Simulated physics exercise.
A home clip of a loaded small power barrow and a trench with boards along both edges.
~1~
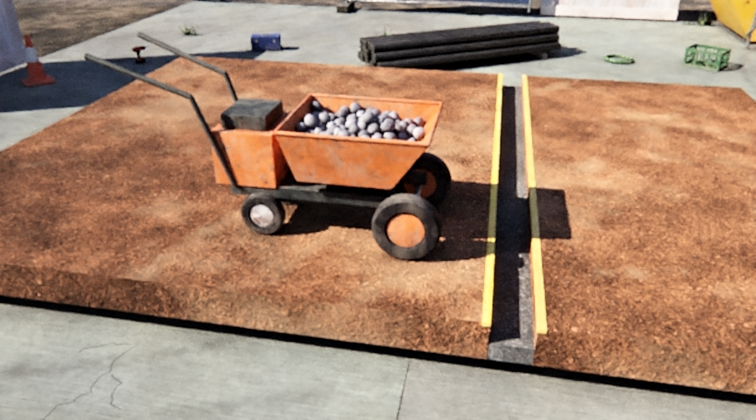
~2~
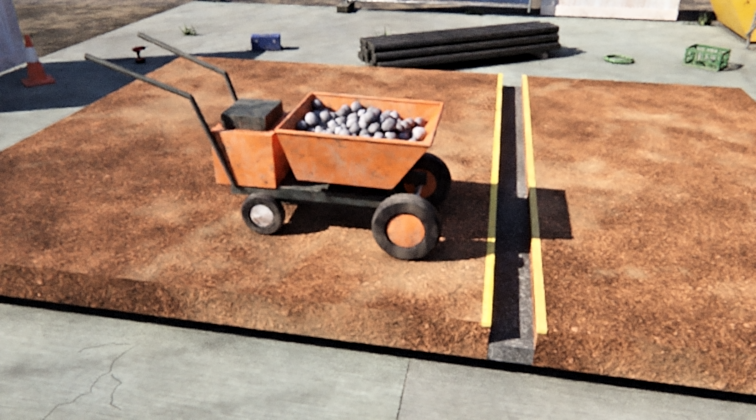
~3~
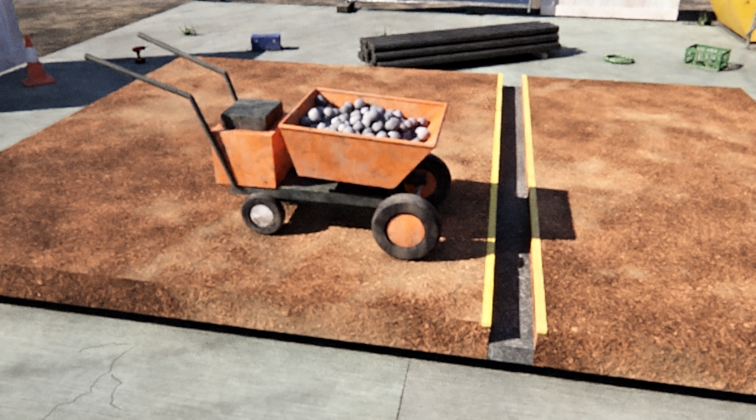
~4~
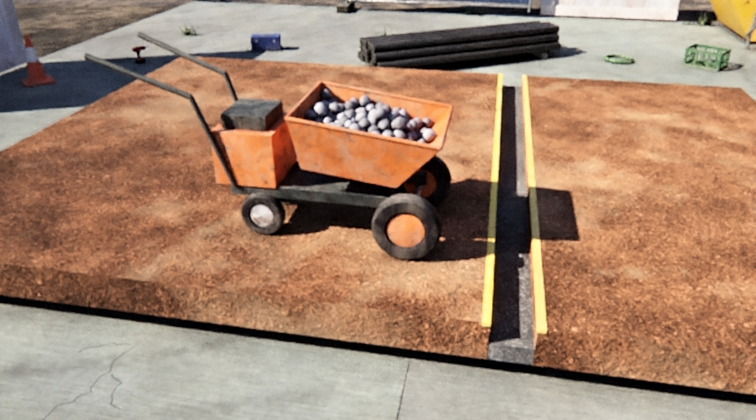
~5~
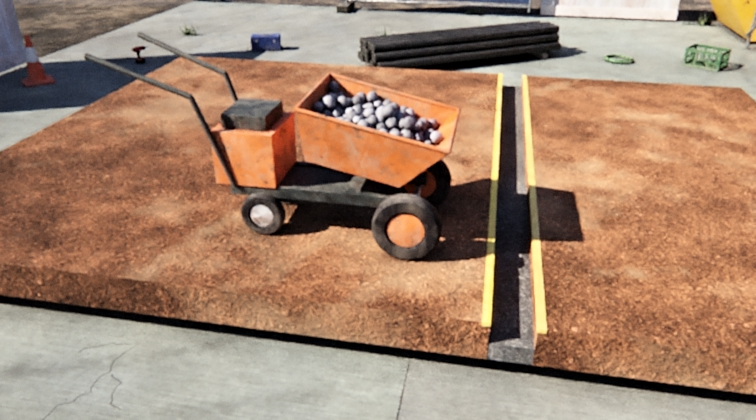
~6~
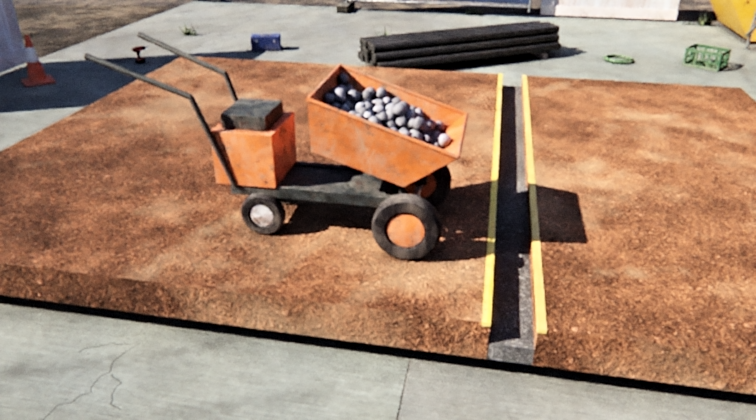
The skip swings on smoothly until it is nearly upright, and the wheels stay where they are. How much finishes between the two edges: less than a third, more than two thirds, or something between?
It catches between a third and two thirds.
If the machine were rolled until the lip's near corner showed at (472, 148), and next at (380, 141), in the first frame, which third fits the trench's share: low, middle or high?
In turn: Less than a third; the middle third.
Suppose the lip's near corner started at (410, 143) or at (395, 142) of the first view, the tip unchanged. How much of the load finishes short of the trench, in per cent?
Near 20 % and 30 %.
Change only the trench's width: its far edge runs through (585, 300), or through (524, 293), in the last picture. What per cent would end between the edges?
First some 90, then 30 per cent.
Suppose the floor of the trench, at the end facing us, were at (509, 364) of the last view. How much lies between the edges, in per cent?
Near 60 %.
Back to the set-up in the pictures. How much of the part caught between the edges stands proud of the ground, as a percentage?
Roughly 45 in a hundred.
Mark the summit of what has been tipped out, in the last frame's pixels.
At about (521, 224).
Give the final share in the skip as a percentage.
Roughly 0 in a hundred.
Shortly afterwards, skip tipped steeply; the whole lot in the skip.
Next, skip tipped right over; the bulk in the skip; a little in or heaped over the trench; only a few beyond it; a little falling.
Some moments later, skip tipped right over; near a quarter in the skip; near a third in or heaped over the trench; near a third beyond it.
In the end, skip tipped right over; only a few short of the trench; near half in or heaped over the trench; near a third beyond it.
